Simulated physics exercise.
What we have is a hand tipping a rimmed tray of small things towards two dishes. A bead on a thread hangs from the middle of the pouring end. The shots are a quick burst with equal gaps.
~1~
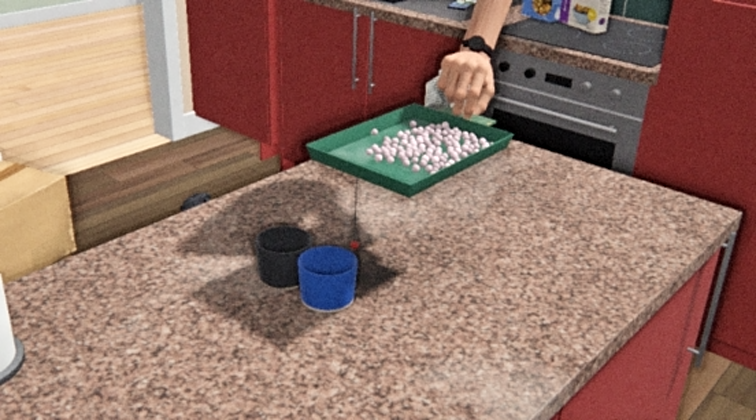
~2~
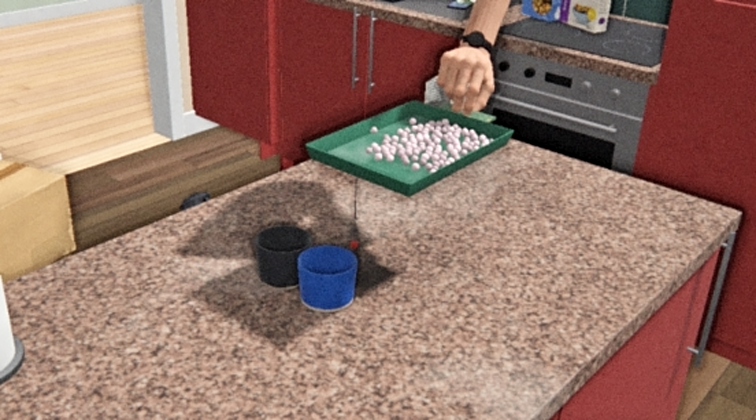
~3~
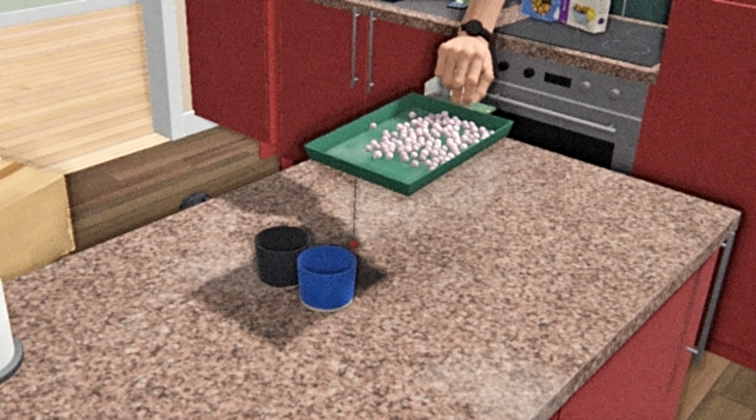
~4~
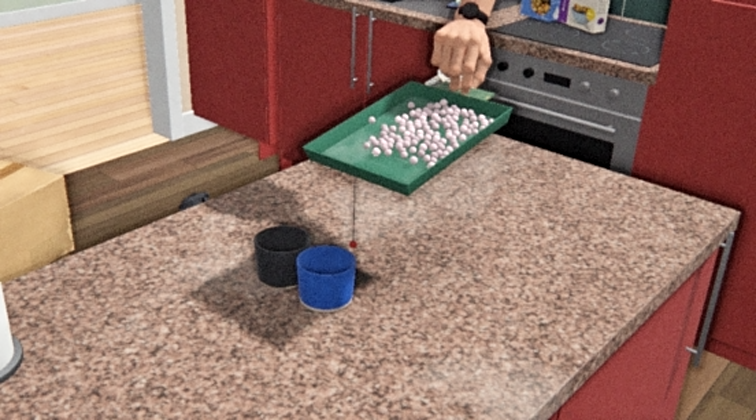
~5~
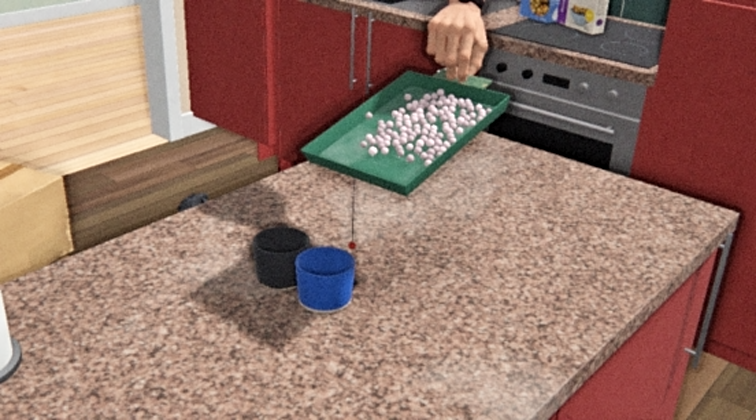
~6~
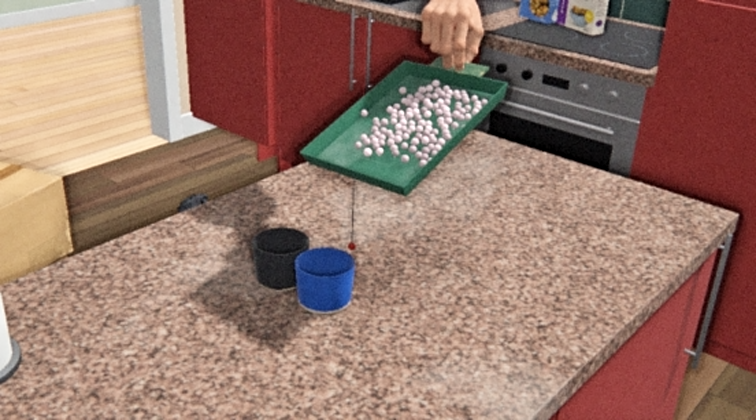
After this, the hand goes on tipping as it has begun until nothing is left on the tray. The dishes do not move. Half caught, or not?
The two hold more than half of the load.
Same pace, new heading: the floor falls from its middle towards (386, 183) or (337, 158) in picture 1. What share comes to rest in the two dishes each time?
Near 0 % and 50 %.
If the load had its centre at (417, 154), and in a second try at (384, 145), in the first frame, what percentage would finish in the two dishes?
The first gives 70 %, the second 70 %.
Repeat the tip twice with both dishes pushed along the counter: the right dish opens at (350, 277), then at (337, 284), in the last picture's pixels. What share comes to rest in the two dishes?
Near 70 % and 70 %.
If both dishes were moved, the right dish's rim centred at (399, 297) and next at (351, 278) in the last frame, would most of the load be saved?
In turn: Below a half; more than half.
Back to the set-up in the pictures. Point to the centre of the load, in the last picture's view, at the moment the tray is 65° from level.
Roughly at (338, 169).
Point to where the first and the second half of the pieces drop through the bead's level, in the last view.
First near (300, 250), later near (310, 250).
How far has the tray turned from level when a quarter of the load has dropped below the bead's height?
Near 85 degrees.
Soon, tray tipped steeply; most on the tray; a stray few in the right dish; a stray few in the left dish; a stray few outside both; about a quarter in the air.
A while on, tray tipped past a quarter turn; a small part on the tray; about a quarter in the right dish; a small part in the left dish; about a quarter outside both; about a third in the air.
Towards the end, tray tipped past a quarter turn; about a third in the right dish; about a quarter in the left dish; about a third outside both.
Finally, tray tipped past a quarter turn; about a third in the right dish; about a quarter in the left dish; about a third outside both.
